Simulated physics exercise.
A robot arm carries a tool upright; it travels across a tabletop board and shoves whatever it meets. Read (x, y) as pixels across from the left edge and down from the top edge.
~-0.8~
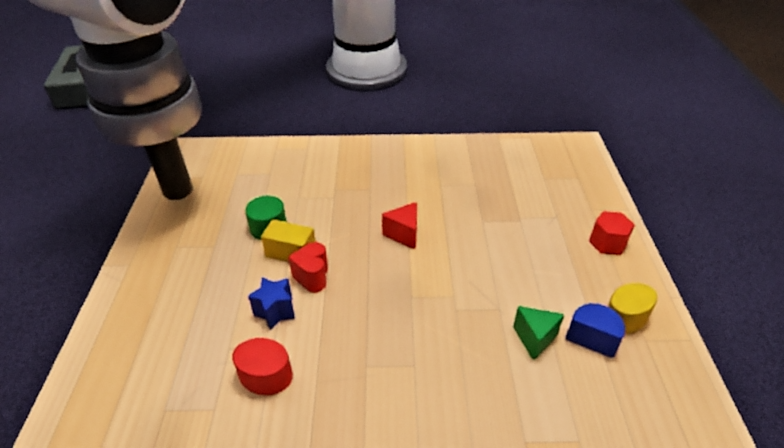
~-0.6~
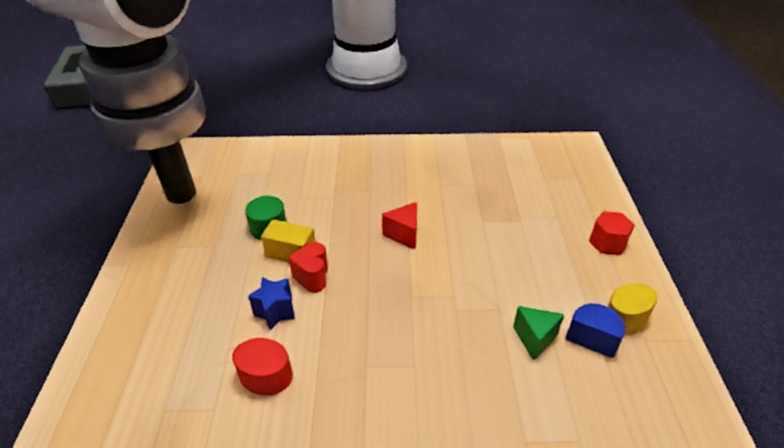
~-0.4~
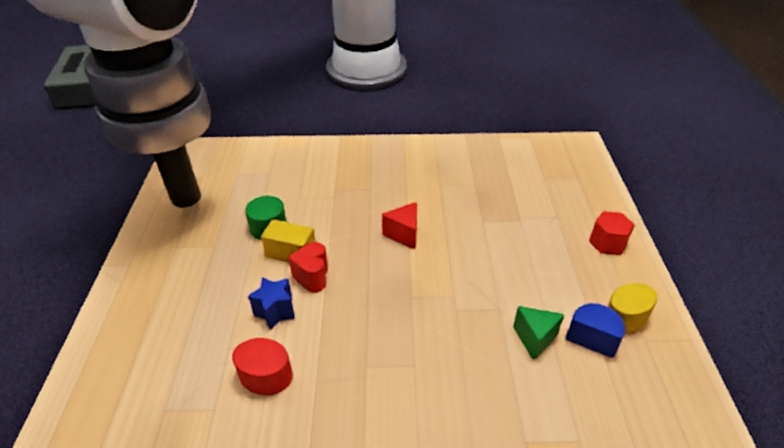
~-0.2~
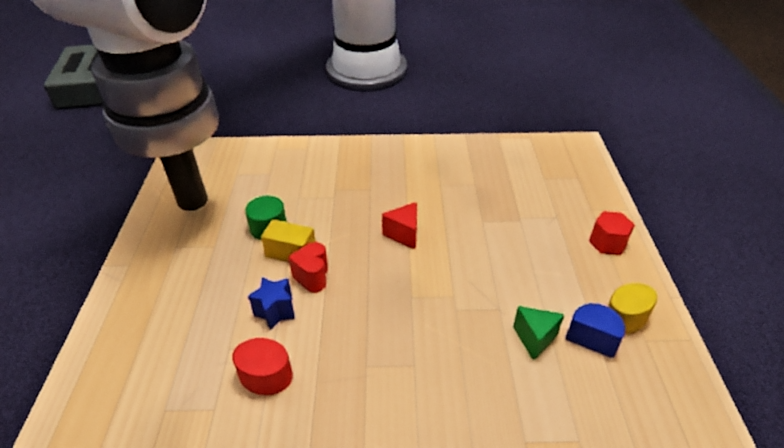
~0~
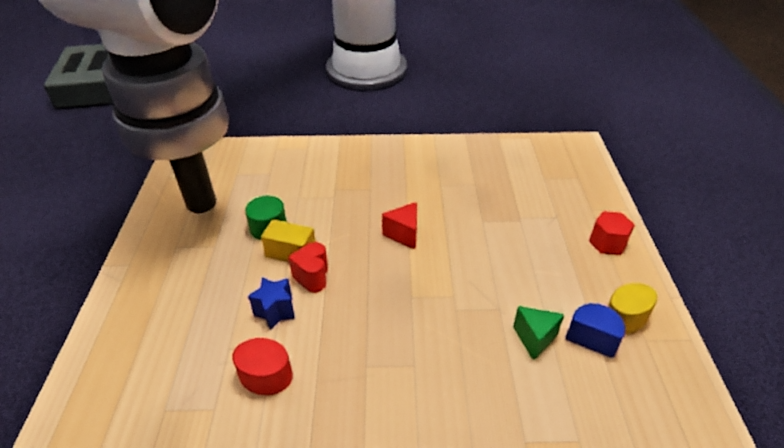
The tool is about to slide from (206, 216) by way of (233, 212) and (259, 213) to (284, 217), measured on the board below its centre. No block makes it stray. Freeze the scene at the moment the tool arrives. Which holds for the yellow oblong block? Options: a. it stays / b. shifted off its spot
Answer: B.
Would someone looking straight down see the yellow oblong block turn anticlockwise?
Yes, I think so.
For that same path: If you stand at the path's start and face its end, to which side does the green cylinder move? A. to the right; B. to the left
My answer is option A.
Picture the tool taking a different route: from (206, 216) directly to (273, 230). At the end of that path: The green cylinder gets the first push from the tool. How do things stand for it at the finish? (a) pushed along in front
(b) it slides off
(a)
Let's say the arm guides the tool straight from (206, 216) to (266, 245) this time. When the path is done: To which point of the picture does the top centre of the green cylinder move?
Expect it around (287, 205).
The first path, step by step. Halfway along, tool (244, 201); nothing pushed yet.
At the end, tool (282, 207); green cylinder (281, 221); yellow oblong block (291, 242), turned 35° anticlockwise; red heart-shaped block (314, 259), turned 15° clockwise.
